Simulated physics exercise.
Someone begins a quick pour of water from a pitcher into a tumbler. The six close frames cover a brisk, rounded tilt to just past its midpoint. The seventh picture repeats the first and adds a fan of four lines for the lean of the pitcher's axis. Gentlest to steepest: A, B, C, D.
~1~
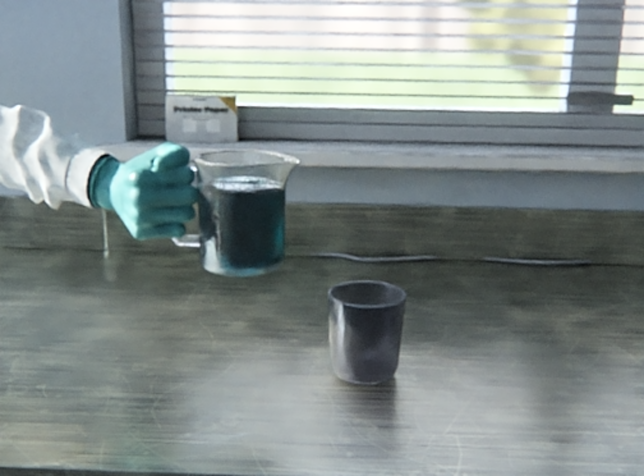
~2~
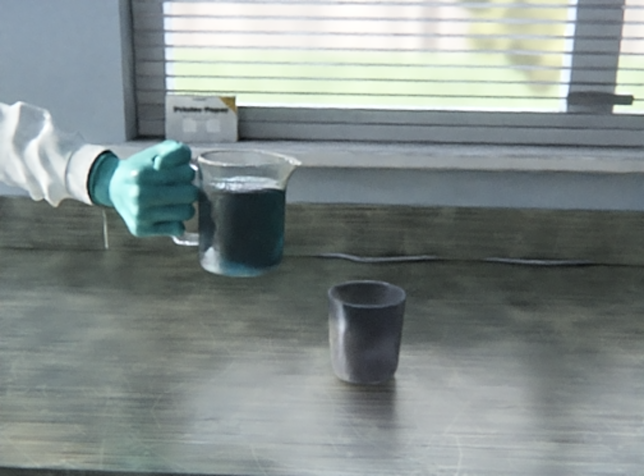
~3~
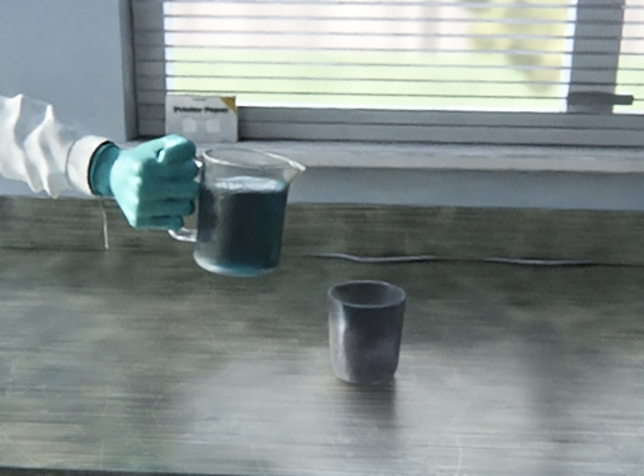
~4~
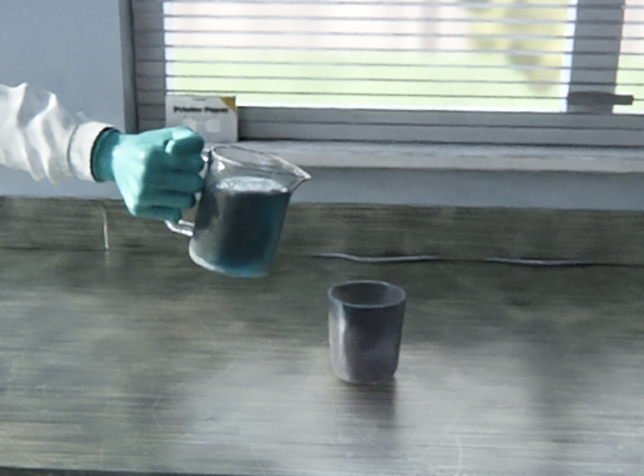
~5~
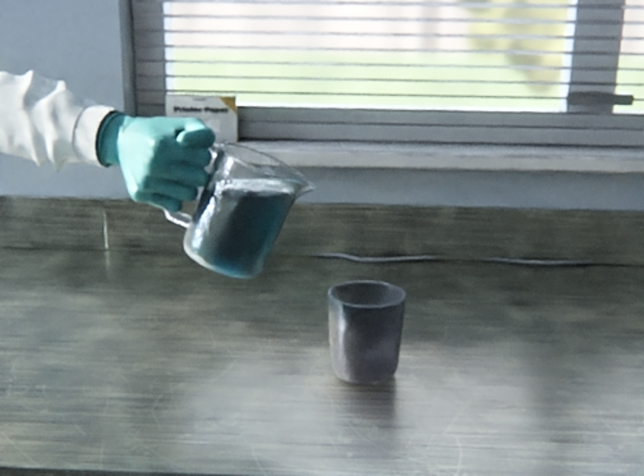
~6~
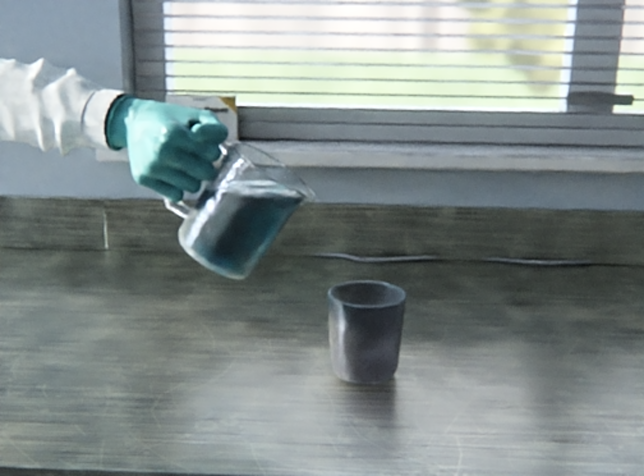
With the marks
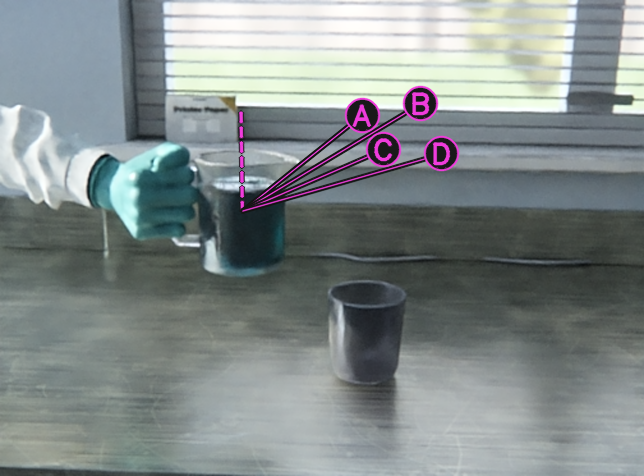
On a dark, streaked counter beneath a window with blinds, a teal-gloved hand holds a clear pitcher of bluish liquid upright, above and to the left of a small gray tumbler. The hand then tips the pitcher steadily rightward, its lip lowering toward the tumbler's side while the liquid stays inside.
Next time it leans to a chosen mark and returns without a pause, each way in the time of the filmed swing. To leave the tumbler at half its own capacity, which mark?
C beats the others.
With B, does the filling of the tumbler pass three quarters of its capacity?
No, it does not.
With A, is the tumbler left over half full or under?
Under.
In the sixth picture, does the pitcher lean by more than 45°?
No, it does not.
On the marked copy, A at (348, 125); B at (405, 113); C at (367, 156); D at (424, 158).
With A, the tumbler ends with about 20 % of what it can hold.
With B, the tumbler ends with about 32 % of what it can hold.
With C, the tumbler ends with about 48 % of what it can hold.
With D, the tumbler ends with about 65 % of what it can hold.
